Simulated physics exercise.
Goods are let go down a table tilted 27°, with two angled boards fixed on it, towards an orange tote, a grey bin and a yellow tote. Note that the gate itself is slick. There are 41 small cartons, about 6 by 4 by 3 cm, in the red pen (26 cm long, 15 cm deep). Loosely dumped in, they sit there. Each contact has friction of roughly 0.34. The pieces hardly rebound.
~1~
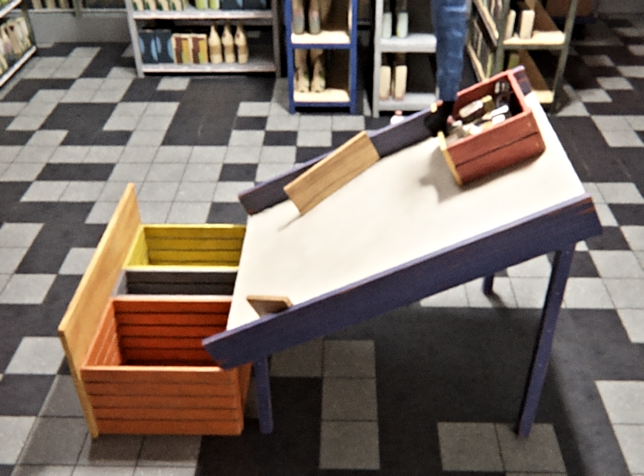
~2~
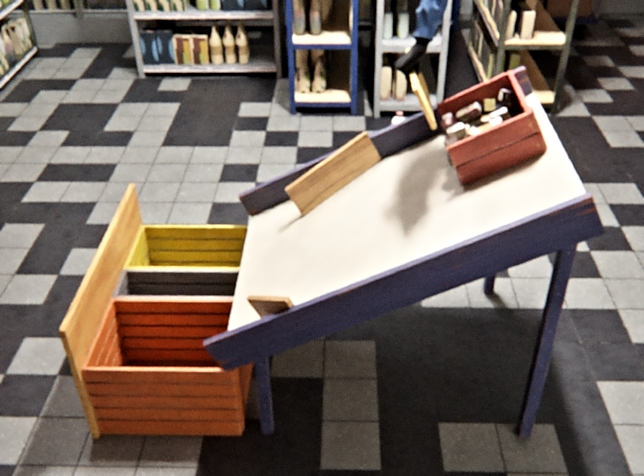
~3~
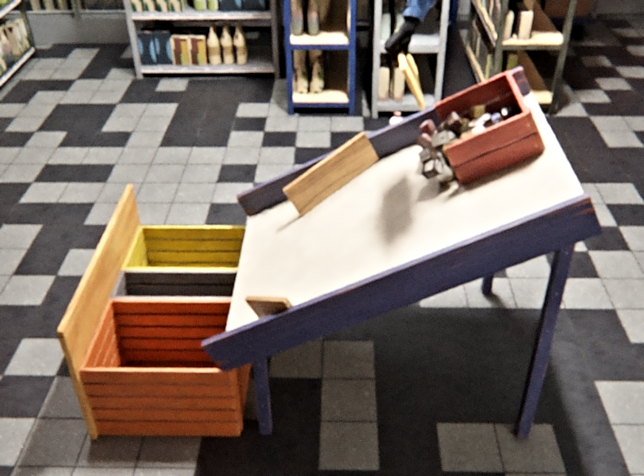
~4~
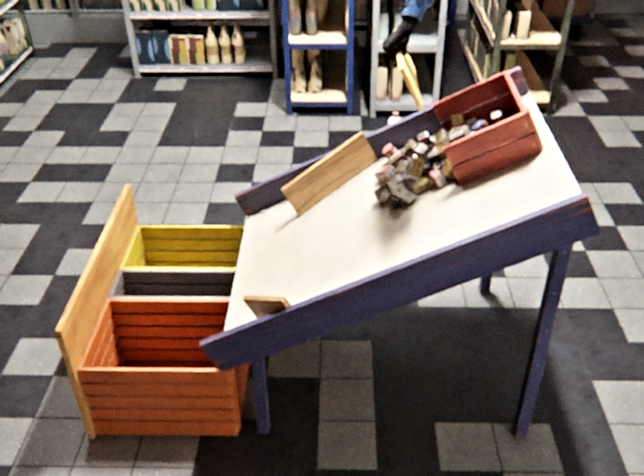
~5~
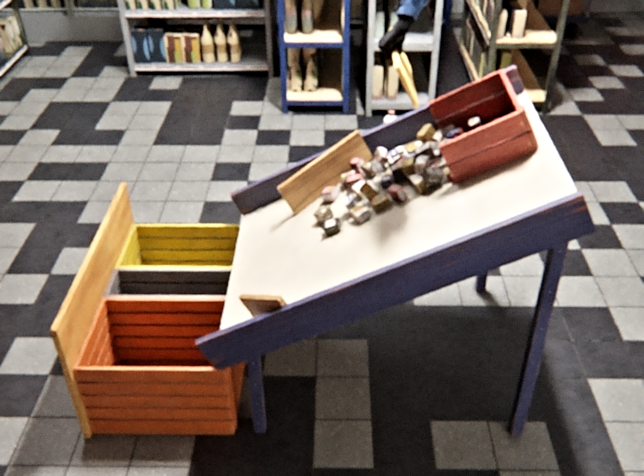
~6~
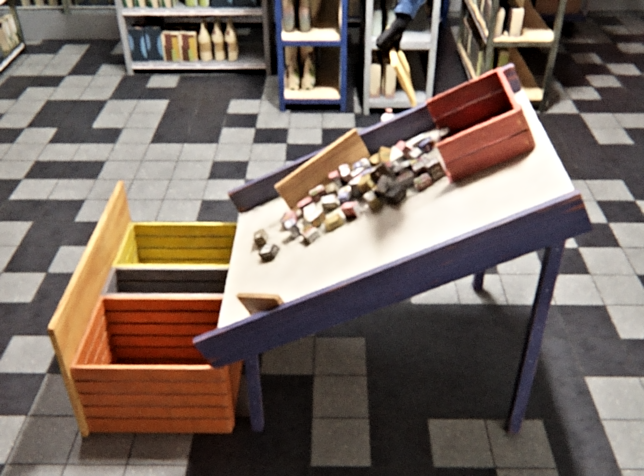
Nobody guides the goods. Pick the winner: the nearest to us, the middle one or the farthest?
Lab note: Max count in the central receptacle, the grey bin.
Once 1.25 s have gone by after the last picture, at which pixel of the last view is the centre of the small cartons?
(160, 333).
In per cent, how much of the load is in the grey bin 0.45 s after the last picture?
25 %.
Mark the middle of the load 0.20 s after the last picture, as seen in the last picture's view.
Estimated middle - around (318, 212).
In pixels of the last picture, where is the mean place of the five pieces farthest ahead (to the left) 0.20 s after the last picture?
The five leading pieces sit around (209, 266).
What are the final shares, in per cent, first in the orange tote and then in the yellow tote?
Around 5 per cent and 30 per cent, in that order.
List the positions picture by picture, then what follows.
In the first frame (we follow the rim corner now nearest the camera), red pen at (526, 113); orange tote at (229, 369); nothing out yet.
Red pen at (527, 113), in the second frame.
Red pen at (525, 114); 12 out, the lowest carton at (451, 173), in the third frame.
Red pen at (523, 113); 22 out, the lowest carton at (384, 174), in the fourth frame.
Red pen at (518, 112); 33 out, the lowest carton at (324, 215), in the fifth frame.
Red pen at (516, 110); orange tote at (219, 367); 40 out, the lowest carton at (261, 238), in the sixth frame.
Then, 0.20 s after the last picture, 1 in the grey bin, 1 in the yellow tote, 37 on the slope and 2 in the air.
Then, 0.45 s after the last picture, 10 in the grey bin, 2 in the yellow tote, 24 on the slope and 5 in the air.
Then, 0.80 s after the last picture, 1 in the orange tote, 24 in the grey bin, 6 in the yellow tote, 5 on the slope and 5 in the air.
When it is over (1.25 s after the last picture), 2 in the orange tote, 26 in the grey bin and 13 in the yellow tote.
